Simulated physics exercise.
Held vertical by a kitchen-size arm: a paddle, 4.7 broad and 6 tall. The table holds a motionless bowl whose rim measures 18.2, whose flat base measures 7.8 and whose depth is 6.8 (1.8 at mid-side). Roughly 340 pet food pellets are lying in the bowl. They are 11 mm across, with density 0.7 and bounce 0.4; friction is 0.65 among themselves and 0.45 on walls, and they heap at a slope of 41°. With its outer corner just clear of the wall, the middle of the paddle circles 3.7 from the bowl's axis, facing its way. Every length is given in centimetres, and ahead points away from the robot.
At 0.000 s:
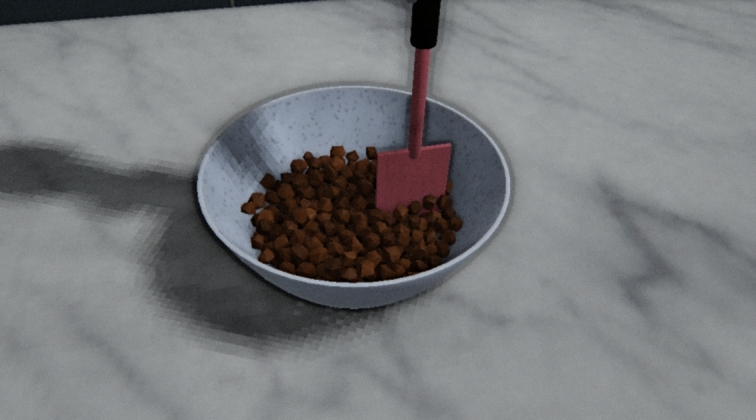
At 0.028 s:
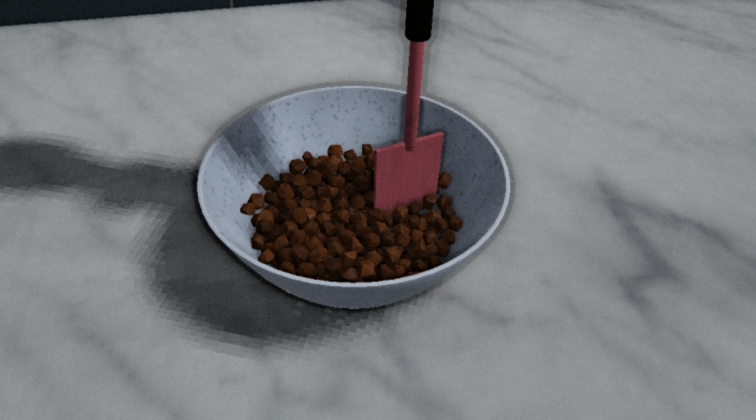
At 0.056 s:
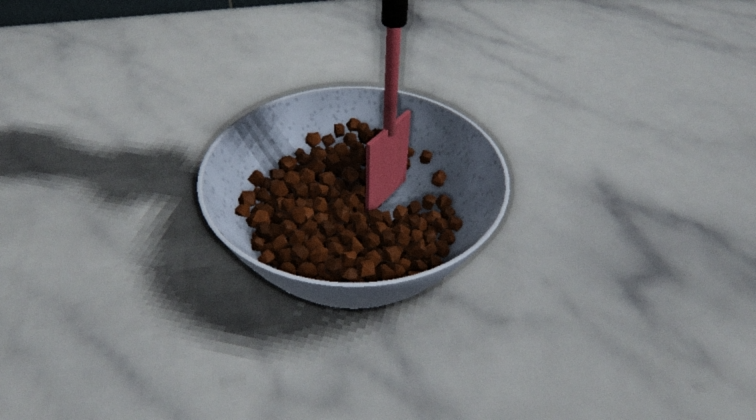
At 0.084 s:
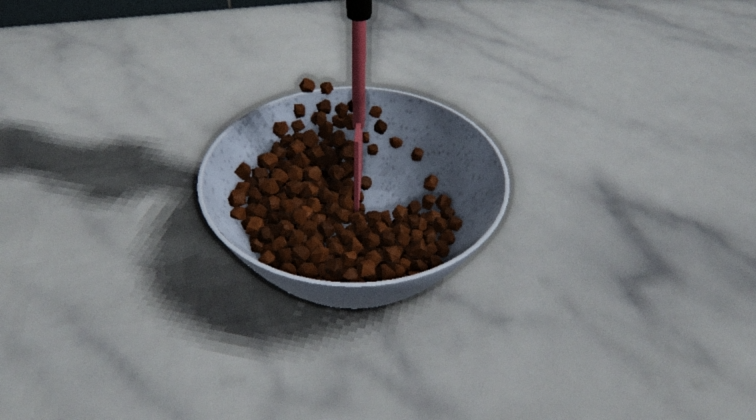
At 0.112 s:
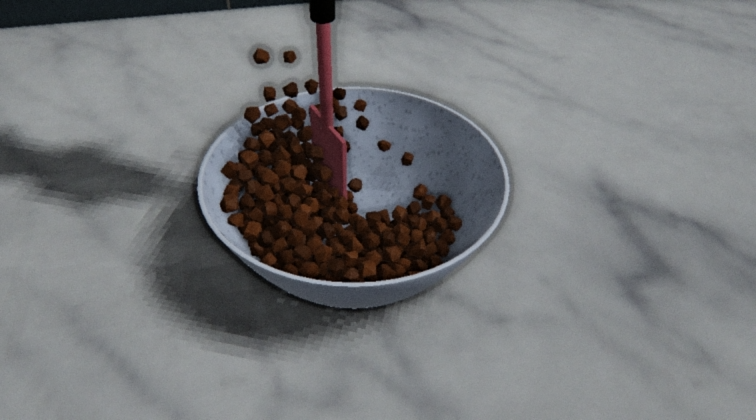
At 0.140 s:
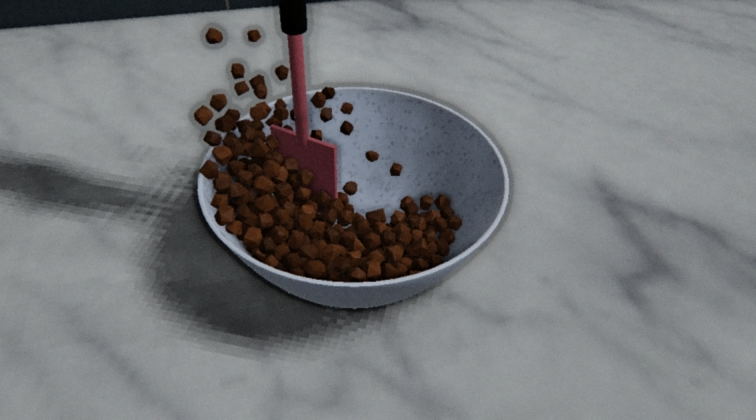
A red paddle on an upright rod sweeps through brown pellets in a speckled bowl on a marble surface, moving from the right toward the back and left while turning. The pellets pile up along the left side, baring the bowl's back right, and several fly above the back left rim.
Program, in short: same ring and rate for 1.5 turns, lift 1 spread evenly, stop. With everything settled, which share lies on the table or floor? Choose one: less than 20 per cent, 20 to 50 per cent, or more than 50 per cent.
The share is 20 to 50 per cent.
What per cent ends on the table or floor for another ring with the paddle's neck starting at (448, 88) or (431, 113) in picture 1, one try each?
0 and 30 %.
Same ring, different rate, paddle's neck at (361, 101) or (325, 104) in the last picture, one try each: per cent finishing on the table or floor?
First try: About 10 %; second try: About 30 %.
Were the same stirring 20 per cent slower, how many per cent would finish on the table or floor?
About 30 percent, I'd say.
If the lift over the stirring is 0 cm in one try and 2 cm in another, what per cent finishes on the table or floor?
Close to 50 percent and close to 35 percent.
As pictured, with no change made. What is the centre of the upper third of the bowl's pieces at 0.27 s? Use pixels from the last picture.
The top third is centred near (429, 230) in the last picture.
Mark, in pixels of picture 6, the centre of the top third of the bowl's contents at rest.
Estimated centre: (321, 249).
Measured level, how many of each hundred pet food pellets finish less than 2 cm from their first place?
About 5 percent.
After 0.27 s, 290° round, highest piece 15 above the table; 280 in the bowl, 3 on the table or floor, 62 in flight or on the tool.
After 0.40 s, 81° round, highest piece 10 above the table; 235 in the bowl, 72 on the table or floor, 38 in flight or on the tool.
After 0.67 s, 180° round, highest piece 6 above the table; 215 in the bowl, 130 on the table or floor.
After 1.37 s, 180° round, highest piece 6 above the table; 215 in the bowl, 130 on the table or floor.
In the end, 215 in the bowl, 130 on the table or floor. That is 38 % on the table or floor.
